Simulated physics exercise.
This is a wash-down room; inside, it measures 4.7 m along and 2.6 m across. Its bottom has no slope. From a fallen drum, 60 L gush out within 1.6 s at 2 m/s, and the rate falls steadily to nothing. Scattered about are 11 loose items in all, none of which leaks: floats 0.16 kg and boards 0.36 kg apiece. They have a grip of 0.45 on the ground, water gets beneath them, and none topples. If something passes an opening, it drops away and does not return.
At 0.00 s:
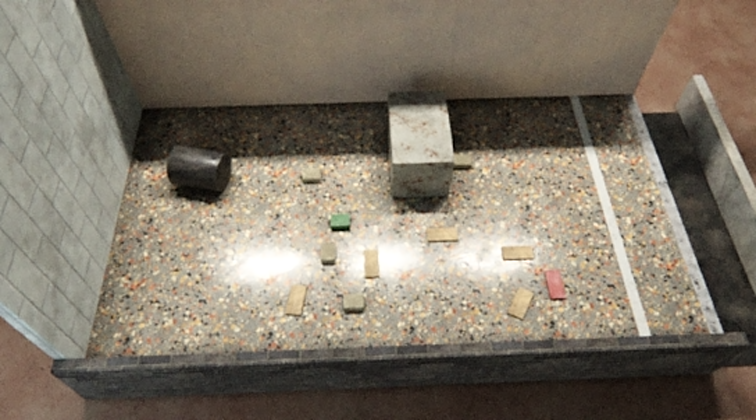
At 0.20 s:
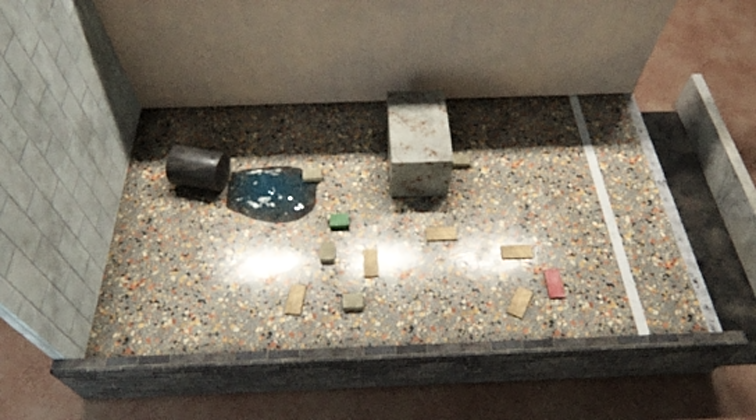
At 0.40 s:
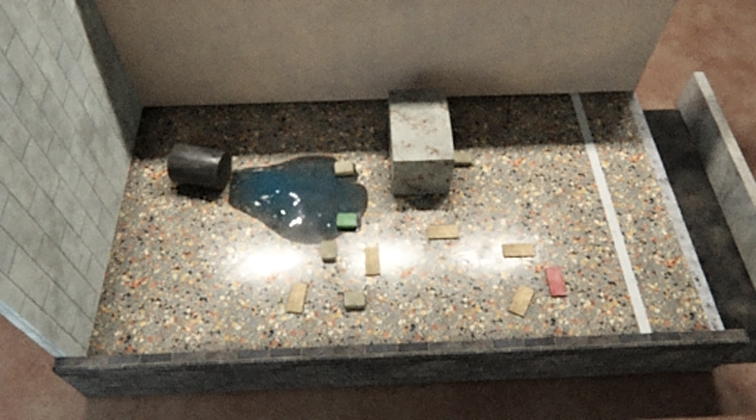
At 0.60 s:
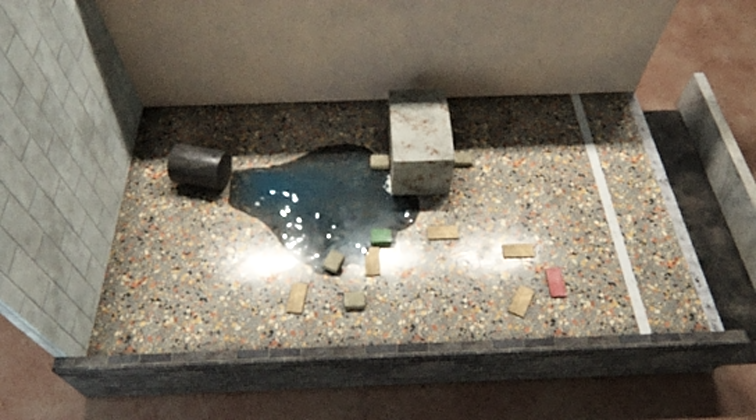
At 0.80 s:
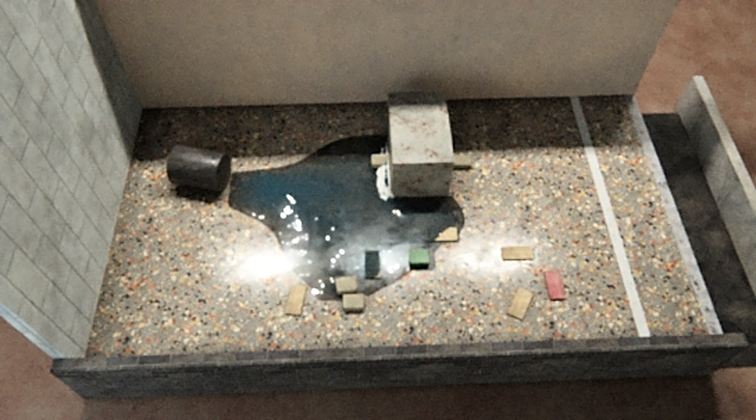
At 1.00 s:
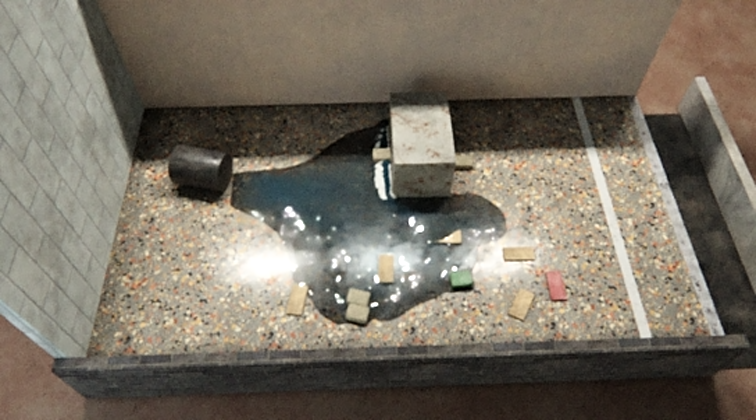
The video shows dark liquid spreading from beside a drum lying on a speckled floor, reaching around a pale block, while a green piece and a few tan ones shift rightward or toward the viewer and the red one stays put.
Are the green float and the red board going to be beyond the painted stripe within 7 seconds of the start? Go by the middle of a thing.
It looks as if the green float ends up beyond it, while the red board ends up beyond it.
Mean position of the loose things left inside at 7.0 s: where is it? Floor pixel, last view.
It sits at about (386, 229).
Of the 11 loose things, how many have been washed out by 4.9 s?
Count: 6.
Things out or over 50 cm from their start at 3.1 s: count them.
The number by then is 8.
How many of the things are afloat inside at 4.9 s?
It comes to 0.
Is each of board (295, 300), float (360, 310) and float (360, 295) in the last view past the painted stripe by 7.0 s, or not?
Going one by one, I'd say it doesn't, then it doesn't, then it doesn't.
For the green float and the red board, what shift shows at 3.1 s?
Close to 250 cm for the first and 120 cm for the second.
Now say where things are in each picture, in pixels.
In the first picture, the green float at (340, 220), on the bottom; the red board at (555, 284) rests on the ground; 0.0 m2 under water; 0 of 11 have shifted.
In the second picture, the green float at (339, 219), on the bottom; the red board at (555, 283), on the bottom; 0.3 m2 under water; 0 of 11 have shifted.
In the third picture, the green float at (347, 220) rests on the ground, 6 cm from its start; the red board at (556, 281), on the bottom; water covers 0.7 m2; 2 of 11 have shifted.
In the fourth picture, the green float at (381, 235) rests on the ground, 38 cm from its start; the red board at (556, 282), on the bottom; water covers 1.3 m2; 3 of 11 have shifted.
In the fifth picture, the green float at (419, 256), on the bottom, 74 cm from its start; the red board at (555, 284), on the bottom; 1.8 m2 under water; 3 of 11 have shifted.
In the sixth picture, the green float at (461, 278) rests on the ground, 111 cm from its start; the red board at (556, 285) rests on the ground; water covers 2.3 m2; 5 of 11 have shifted.
After 1.4 s the green float is near (509, 309), 1.5 m from its start, aground; the red board is near (556, 285), 0.0 m from its start, aground; 0 of 11 are over the mark; 4 afloat.
After 3.1 s the green float is near (652, 334), 2.6 m from its start, afloat; the red board is near (705, 294), 1.2 m from its start, afloat; 5 of 11 are over the mark; 7 afloat.
After 4.9 s the green float has gone out; the red board has gone out; 6 of 11 are over the mark; 0 afloat.
After 7.0 s the green float has gone out; the red board has gone out; 6 of 11 are over the mark; 0 afloat.
